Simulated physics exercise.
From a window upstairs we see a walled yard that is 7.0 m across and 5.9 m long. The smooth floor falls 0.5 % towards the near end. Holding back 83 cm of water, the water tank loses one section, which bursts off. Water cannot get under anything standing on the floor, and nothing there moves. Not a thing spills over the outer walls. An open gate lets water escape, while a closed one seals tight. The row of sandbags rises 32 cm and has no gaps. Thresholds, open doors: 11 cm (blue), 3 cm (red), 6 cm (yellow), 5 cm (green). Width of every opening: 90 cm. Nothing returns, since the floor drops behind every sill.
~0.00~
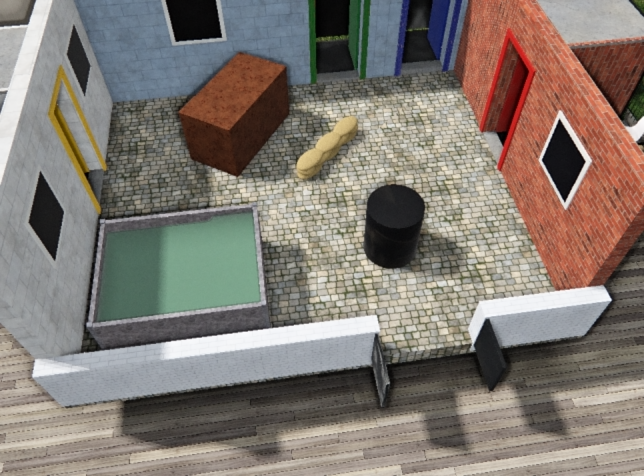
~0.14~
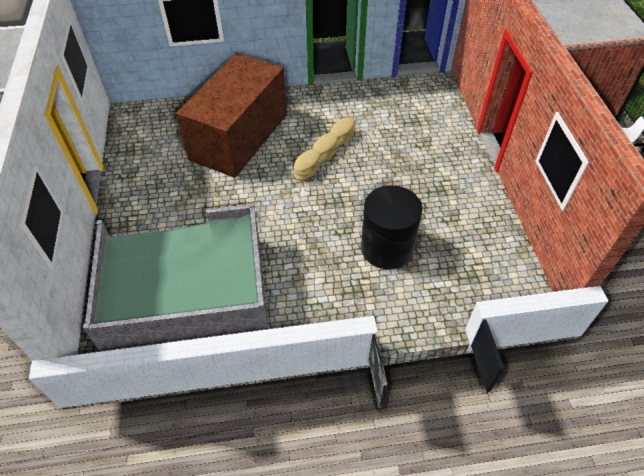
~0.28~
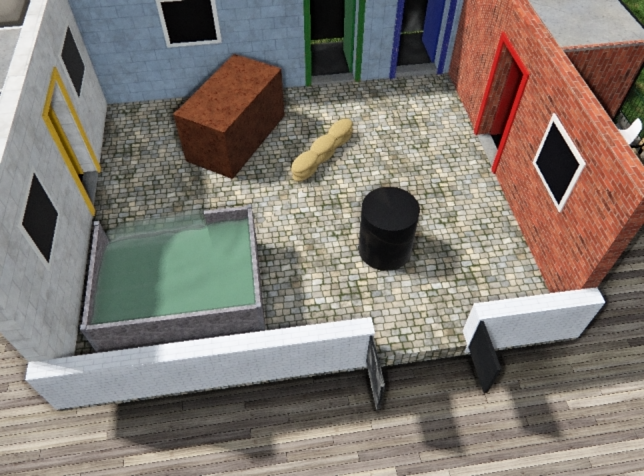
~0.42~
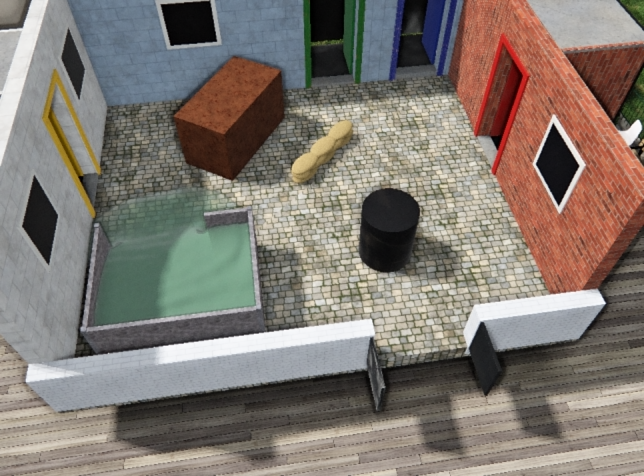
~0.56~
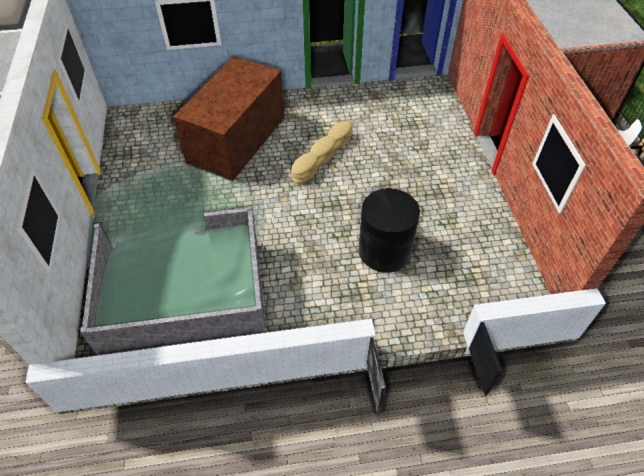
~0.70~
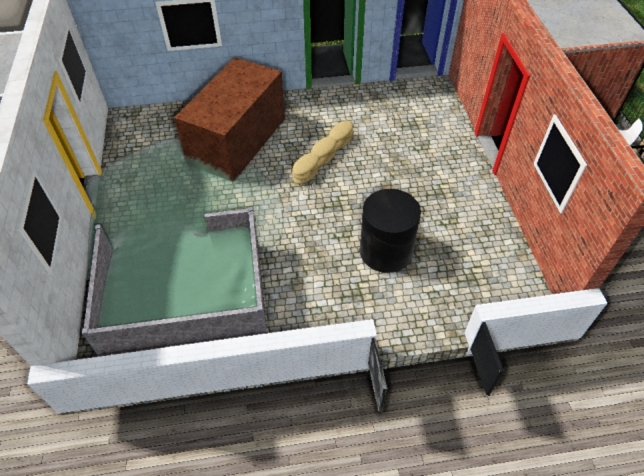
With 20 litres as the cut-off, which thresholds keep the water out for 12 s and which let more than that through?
Over 12 s: The blue door holds it off; the red door lets too much through; the yellow door lets too much through; the green door holds it off.
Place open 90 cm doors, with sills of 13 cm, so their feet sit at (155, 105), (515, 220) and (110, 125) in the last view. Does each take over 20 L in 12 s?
The first one exceeds it, the second one doesn't reach it, and the third one exceeds it.
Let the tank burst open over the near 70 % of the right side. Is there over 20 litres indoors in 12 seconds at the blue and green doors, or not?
Result against the limit at blue: Limit broken; result at green: Limit broken.
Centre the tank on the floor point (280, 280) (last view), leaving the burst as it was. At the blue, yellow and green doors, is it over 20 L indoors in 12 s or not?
Measured against that limit, blue comes out beyond it, yellow beyond it and green beyond it.
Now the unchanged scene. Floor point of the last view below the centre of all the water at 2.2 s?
The water is centred near (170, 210).
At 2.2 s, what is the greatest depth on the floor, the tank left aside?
It tops out at some 55 cm.
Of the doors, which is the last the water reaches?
That's the red door.
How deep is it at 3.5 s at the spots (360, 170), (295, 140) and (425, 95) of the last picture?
1, 2 and 0 cm.
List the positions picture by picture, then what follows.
The water tank at (180, 264) is whole and still, 83 cm deep, in the first picture.
The front is at a hidden place, 0.9 m from the gap on the water tank's far side; 0.4 m2 of floor is under water; 83 cm left at the back of the water tank, in the second picture.
Water pours out on the water tank's far side and has run 1.1 m, to a hidden place; typically 14 cm deep outside, 81 cm at the water tank's back, in the third picture.
Water pours out on the water tank's far side and has run 1.5 m, to (195, 190); typically 11 cm deep outside, 73 cm at the water tank's back, in the fourth picture.
The front is at (188, 164), 2.1 m from the gap on the water tank's far side; 4.7 m2 of floor is under water; 72 cm left at the back of the water tank, in the fifth picture.
The front is at (179, 142), 2.7 m from the gap on the water tank's far side; 6.2 m2 of floor is under water; 69 cm left at the back of the water tank, in the sixth picture.
After 1.4 s water covers 25 % of the floor and is deepest (57 cm) near (109, 112); blue door not reached, red door not reached, yellow door 22 cm at the sill, 20 L in, green door not reached.
After 2.2 s water covers 35 % of the floor and is deepest (55 cm) near (125, 128); blue door not reached, red door not reached, yellow door 17 cm at the sill, 82 L in, green door not reached.
After 3.5 s water covers 50 % of the floor and is deepest (47 cm) near (209, 102); blue door 3 cm at the sill, 0 L in, red door not reached, yellow door 14 cm at the sill, 125 L in, green door 4 cm at the sill, 2 L in.
After 7.0 s water covers 85 % of the floor and is deepest (22 cm) near (76, 374); blue door 10 cm at the sill, 1 L in, red door 6 cm at the sill, 32 L in, yellow door 12 cm at the sill, 338 L in, green door 2 cm at the sill, 2 L in.
After 12.0 s water covers 95 % of the floor and is deepest (12 cm) near (530, 322); blue door 4 cm at the sill, 1 L in, red door 6 cm at the sill, 51 L in, yellow door 8 cm at the sill, 369 L in, green door 6 cm at the sill, 2 L in.
